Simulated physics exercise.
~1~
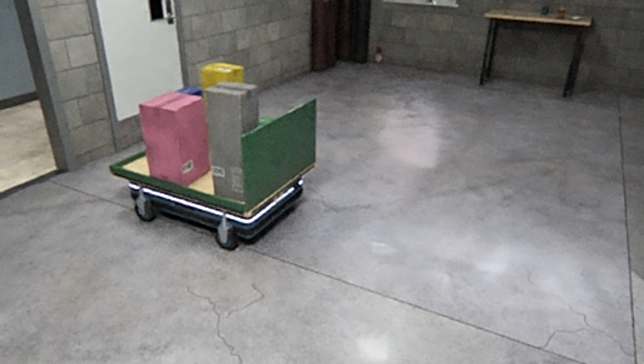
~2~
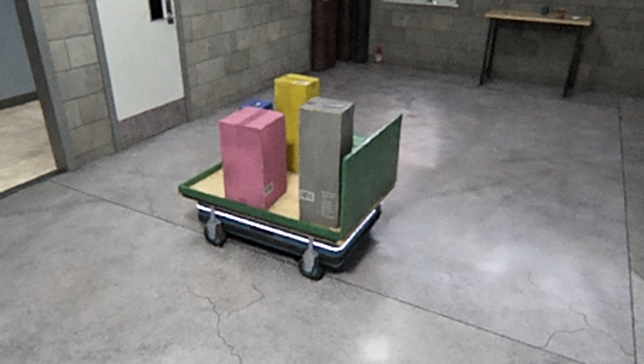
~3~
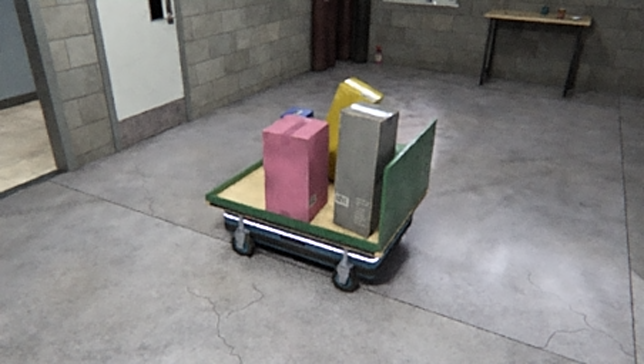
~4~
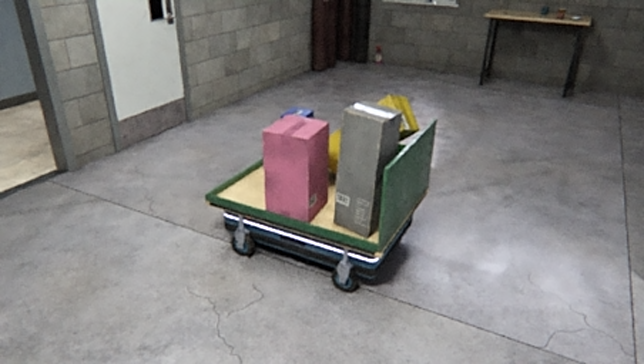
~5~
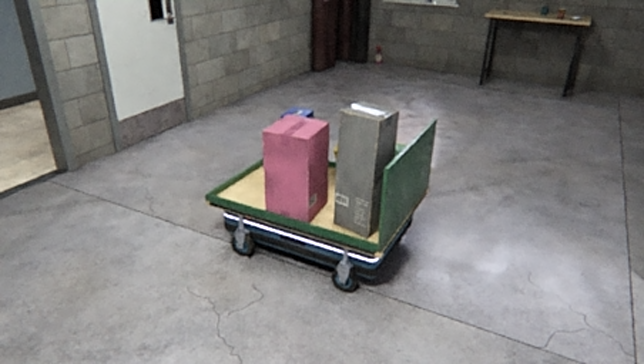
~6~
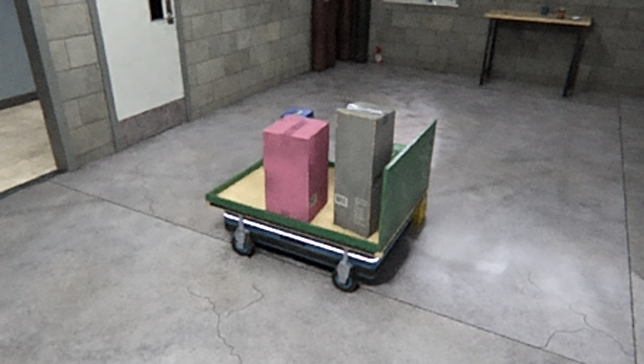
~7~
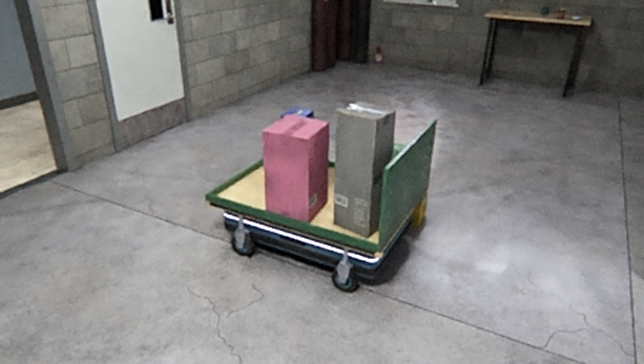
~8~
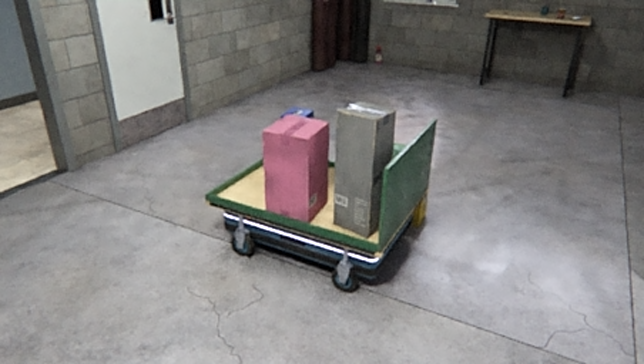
A flat cart rolls right and stops, and its yellow box tips and falls off.
